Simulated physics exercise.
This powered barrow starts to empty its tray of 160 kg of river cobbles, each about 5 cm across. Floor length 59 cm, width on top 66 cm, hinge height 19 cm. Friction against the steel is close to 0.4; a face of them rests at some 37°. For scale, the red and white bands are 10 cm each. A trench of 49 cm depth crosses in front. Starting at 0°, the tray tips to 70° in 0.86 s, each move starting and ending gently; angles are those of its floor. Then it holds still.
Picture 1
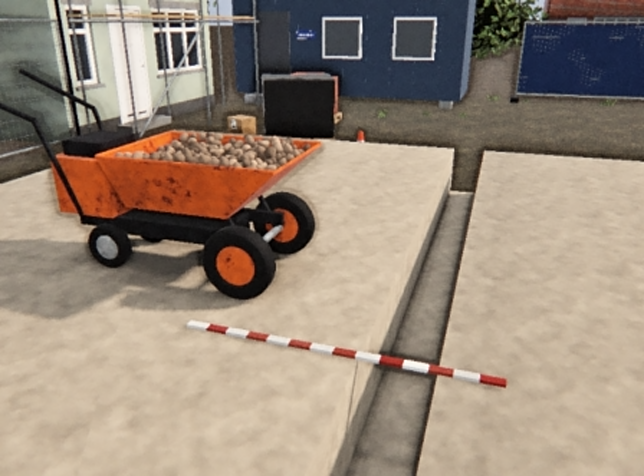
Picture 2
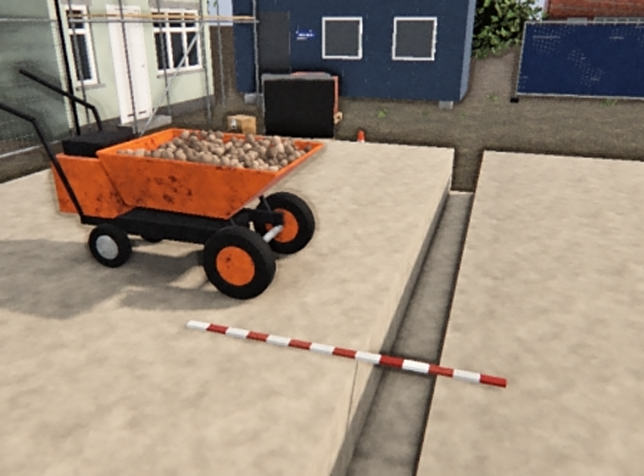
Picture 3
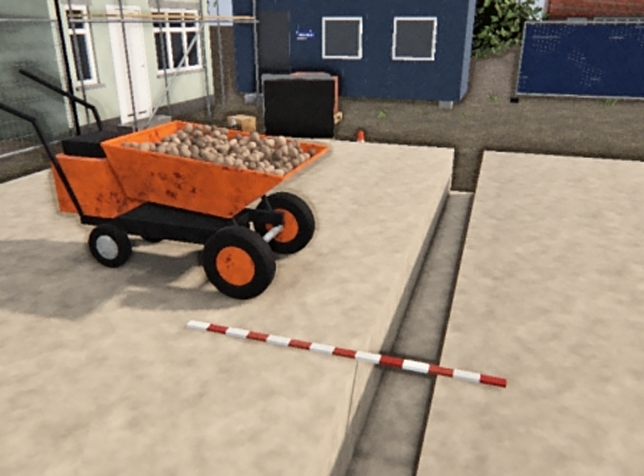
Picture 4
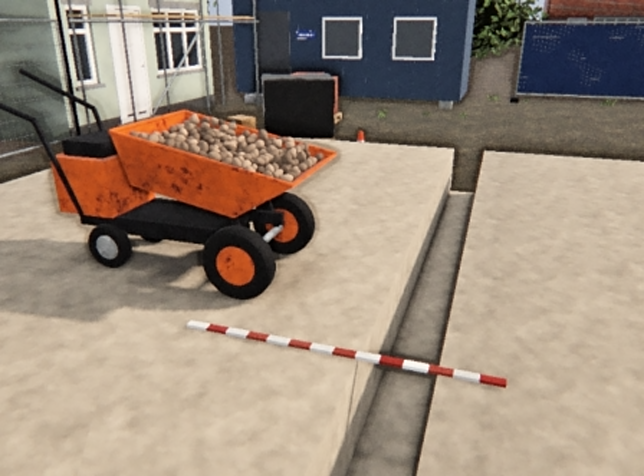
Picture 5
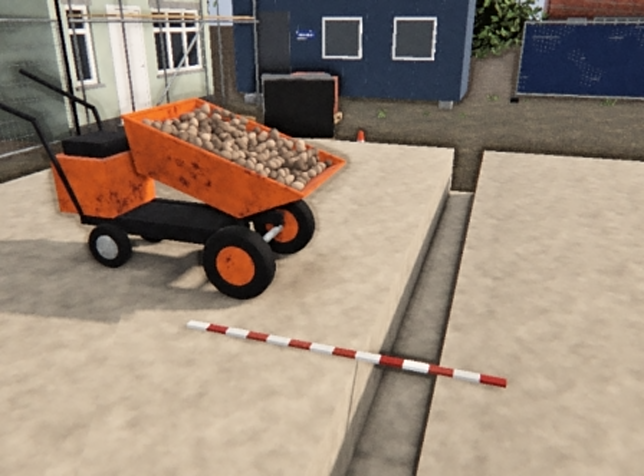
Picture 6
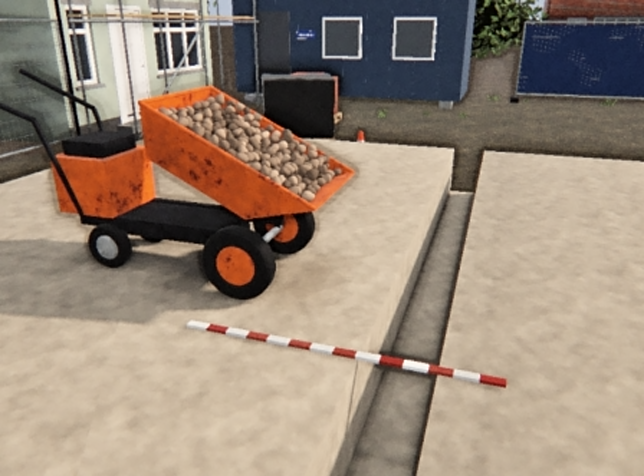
Orange powered barrow standing still beside a trench, its cobble-filled tray steadily tilting down to the right as its rear rises.
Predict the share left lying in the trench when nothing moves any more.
Some 87 per cent of it.
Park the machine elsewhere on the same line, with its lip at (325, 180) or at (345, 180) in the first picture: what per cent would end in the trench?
First some 65, then 45 per cent.
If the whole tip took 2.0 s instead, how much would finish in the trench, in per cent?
In that case some 85 per cent.
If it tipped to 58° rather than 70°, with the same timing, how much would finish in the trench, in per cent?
In that case some 90 per cent.
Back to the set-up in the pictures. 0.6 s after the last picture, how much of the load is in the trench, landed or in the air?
About 30 per cent by then.
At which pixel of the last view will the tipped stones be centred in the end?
Around (414, 358).
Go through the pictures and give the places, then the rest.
The first frame shows lip at (274, 173), floor tilted 0°, highest stones at (253, 141).
In the second frame, the tray is at 1°, its lip at (276, 175); the top of the load is at (232, 139).
In the third frame, the tray is at 5°, its lip at (283, 179); the top of the load is at (219, 132).
In the fourth frame, the tray is at 11°, its lip at (293, 186); the top of the load is at (210, 124).
The fifth frame shows lip at (304, 196), floor tilted 18°, highest stones at (203, 114).
In the sixth frame, the tray is at 27°, its lip at (315, 209); the top of the load is at (206, 105).
Then, 0.3 s after the last picture the floor is at 59°, 100 % in the tray; the foremost stones are at (362, 231).
Then, 0.6 s after the last picture the floor is at 70°, 56 % in the tray, 14 % short of the trench, 30 % in the trench; the foremost stones are at (428, 376).
Then, 0.9 s after the last picture the floor is at 70°, 10 % in the tray, 14 % short of the trench, 75 % in the trench, 1 % past the trench; the foremost stones are at (494, 291).
Then, 2.9 s after the last picture the floor is at 70°, 0 % in the tray, 12 % short of the trench, 87 % in the trench, 1 % past the trench; the foremost stones are at (540, 311).
